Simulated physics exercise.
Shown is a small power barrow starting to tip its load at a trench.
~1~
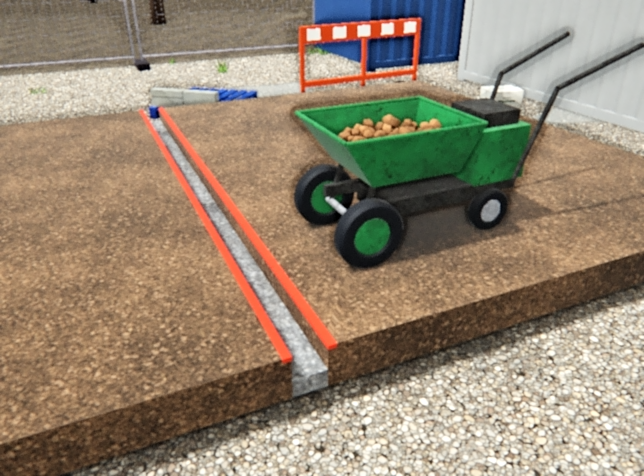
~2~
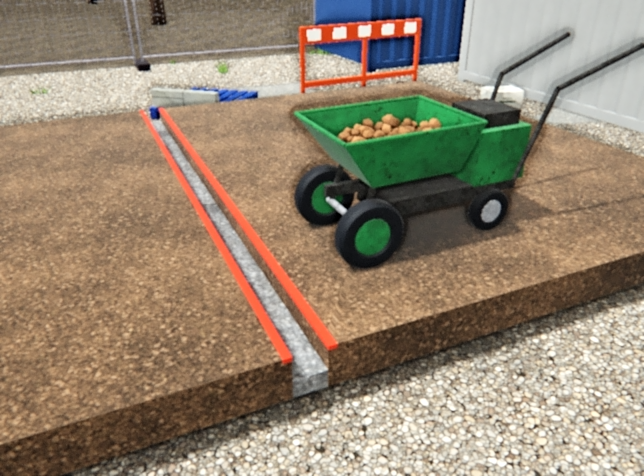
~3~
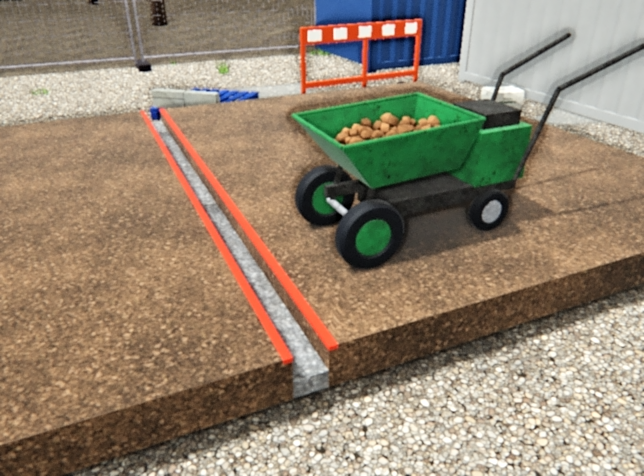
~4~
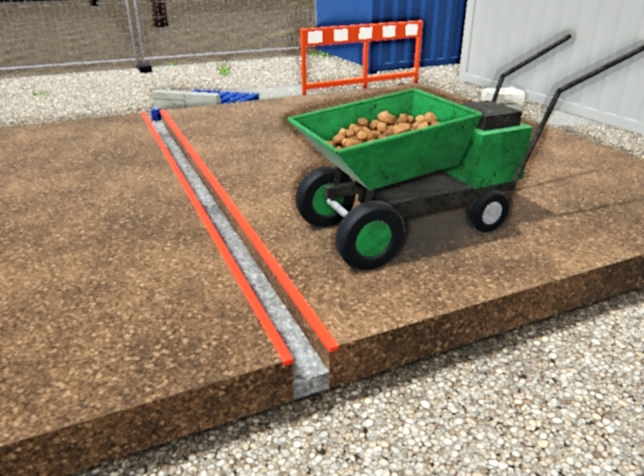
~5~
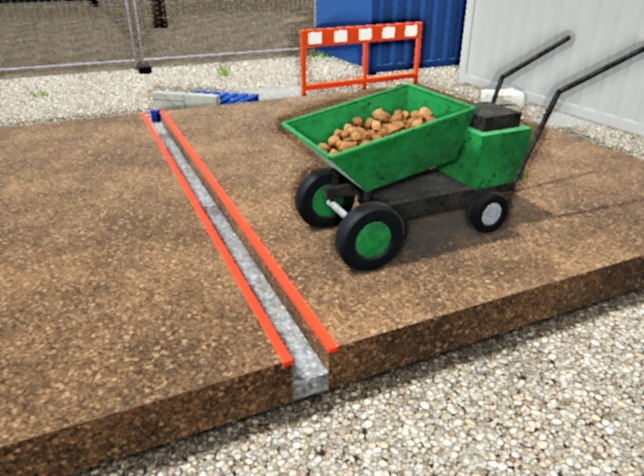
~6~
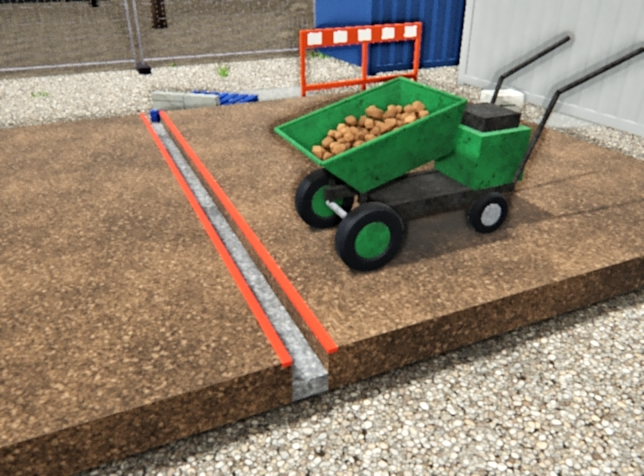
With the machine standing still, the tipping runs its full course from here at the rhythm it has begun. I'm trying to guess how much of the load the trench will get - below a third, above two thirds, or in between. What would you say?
I would say in between, from a third to two thirds.
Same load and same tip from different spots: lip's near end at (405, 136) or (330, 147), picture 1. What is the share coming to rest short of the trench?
In turn 40 and 0 in a hundred.
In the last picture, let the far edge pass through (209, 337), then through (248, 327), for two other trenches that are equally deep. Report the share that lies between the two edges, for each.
Respectively, 100 % and 70 %.
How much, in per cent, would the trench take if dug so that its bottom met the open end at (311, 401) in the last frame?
About 40 per cent.
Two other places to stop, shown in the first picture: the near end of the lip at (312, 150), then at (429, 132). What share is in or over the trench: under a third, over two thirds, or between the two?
First under a third, then under a third.
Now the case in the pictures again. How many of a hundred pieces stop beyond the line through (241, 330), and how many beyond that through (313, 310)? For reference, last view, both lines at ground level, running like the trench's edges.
Result, first then second: 40 %, 100 %.
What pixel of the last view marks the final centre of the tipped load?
(229, 268).
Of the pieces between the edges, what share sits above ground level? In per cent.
25 in a hundred.
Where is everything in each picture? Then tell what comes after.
In the first frame, lip of the skip (346, 145), level; top of the load (394, 136), clay clods; first edge of the trench (306, 308); far edge (264, 319), the trench under half as wide as the skip, and about as deep as wide.
In the second frame, lip of the skip (346, 146), level; top of the load (410, 132).
In the third frame, lip of the skip (343, 148), tipped barely; top of the load (408, 131).
In the fourth frame, lip of the skip (338, 152), tipped a little; top of the load (413, 134).
In the fifth frame, lip of the skip (330, 158), tipped a little; top of the load (408, 131).
In the sixth frame, lip of the skip (322, 165), tipped clearly; top of the load (401, 127); first edge of the trench (306, 312); far edge (265, 323).
Just after the last frame, skip tipped steeply; every one in the skip.
A moment on, skip tipped right over; the larger part in the skip; about a tenth in or heaped over the trench; about a tenth beyond it; just a few falling.
Further on, skip tipped right over; about a tenth in the skip; roughly a quarter in or heaped over the trench; roughly two thirds beyond it.
When it is over, skip tipped right over; just a few in the skip; roughly a third in or heaped over the trench; roughly half beyond it.
